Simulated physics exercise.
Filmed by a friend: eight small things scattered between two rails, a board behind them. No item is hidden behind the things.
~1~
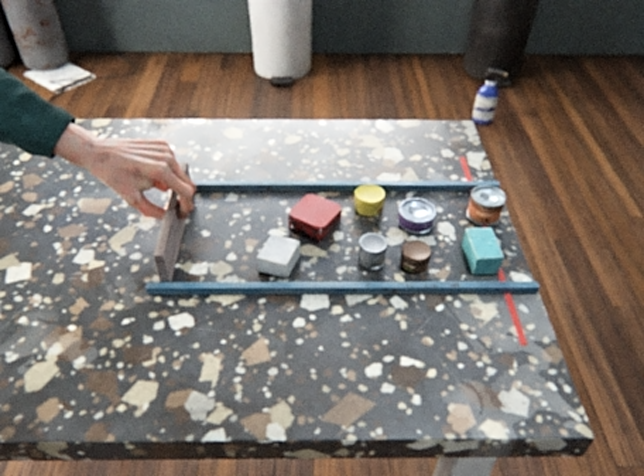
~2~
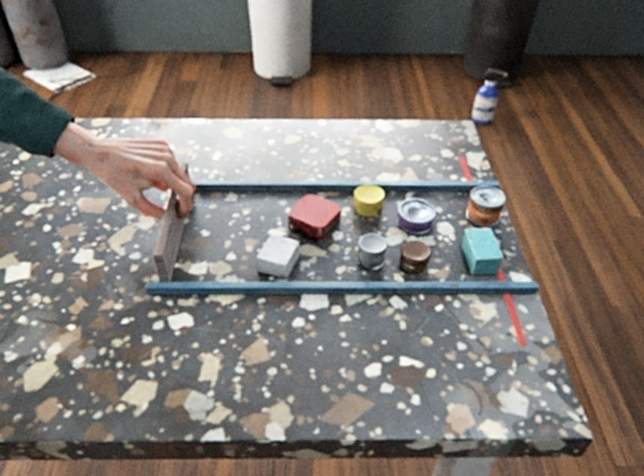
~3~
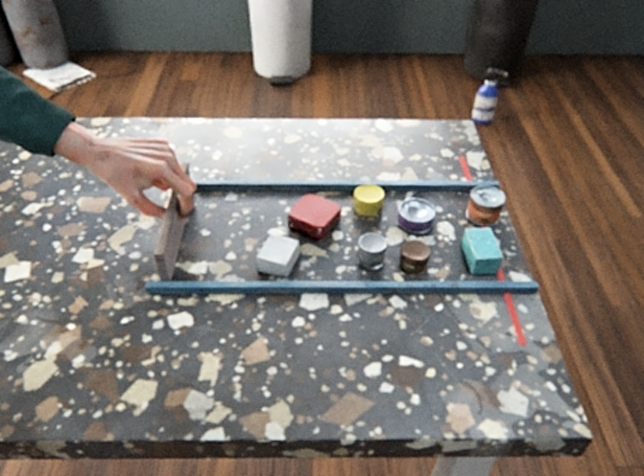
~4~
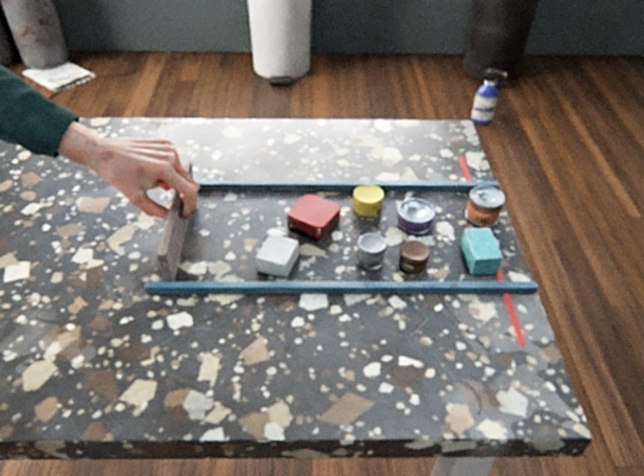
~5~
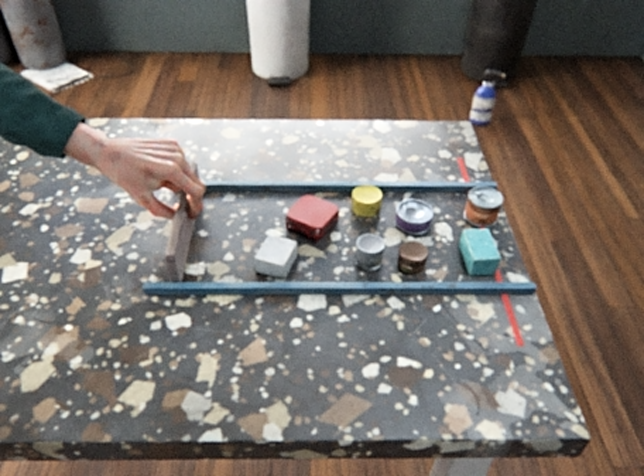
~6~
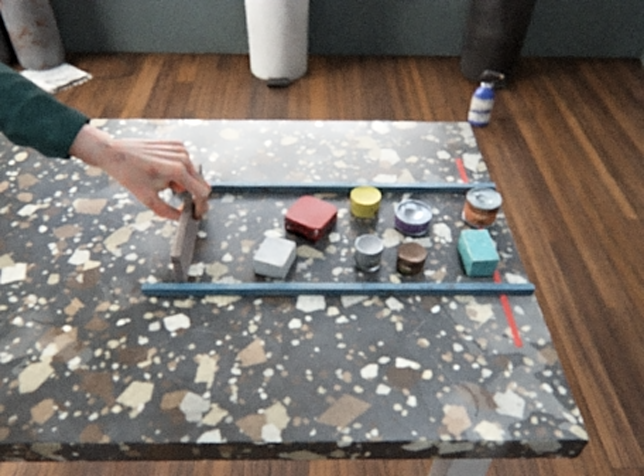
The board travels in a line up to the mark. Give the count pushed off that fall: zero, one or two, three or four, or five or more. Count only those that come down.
Count: Five or more.
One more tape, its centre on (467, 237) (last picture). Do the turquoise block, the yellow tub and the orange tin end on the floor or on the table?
So the turquoise block slips off, the yellow tub keeps its place and the orange tin slips off.
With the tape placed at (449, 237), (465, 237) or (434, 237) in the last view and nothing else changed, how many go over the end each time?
2, 3, 1.
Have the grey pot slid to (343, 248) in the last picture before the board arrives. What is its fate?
Observed: The grey pot is not kept up.
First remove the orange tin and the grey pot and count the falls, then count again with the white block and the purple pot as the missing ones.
You'd get 3 in the first case and 2 in the second one.
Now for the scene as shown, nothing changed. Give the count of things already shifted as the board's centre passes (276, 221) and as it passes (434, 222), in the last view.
1, then 8.
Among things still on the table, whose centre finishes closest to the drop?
Nearest at the end: The red case.
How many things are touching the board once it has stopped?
3 of them.
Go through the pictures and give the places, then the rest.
In the first picture, orange tin (486, 206); turquoise block (482, 251); purple pot (417, 216); board (175, 220); tape (488, 235).
In the second picture, turquoise block (481, 251); grey pot (372, 252).
In the third picture, purple pot (416, 216); board (175, 219).
In the fourth picture, orange tin (485, 206); yellow tub (368, 200).
In the fifth picture, turquoise block (479, 252); white block (276, 257).
In the sixth picture, orange tin (482, 208); turquoise block (478, 253); purple pot (413, 218); board (190, 221); tape (484, 237).
A little later, none off yet; orange tin at rest near (482, 208); turquoise block at rest near (478, 253); purple pot at rest near (413, 218).
Next, none off yet; orange tin at rest near (482, 208); turquoise block at rest near (478, 253); purple pot moving near (421, 217).
Later still, none off yet; orange tin tilted well over near (524, 210); turquoise block shifted about its own width near (517, 250); purple pot shifted well along near (495, 218).
When it is over, the number that fall off is five or more; down, grey pot, brown tub, purple pot, turquoise block and orange tin.
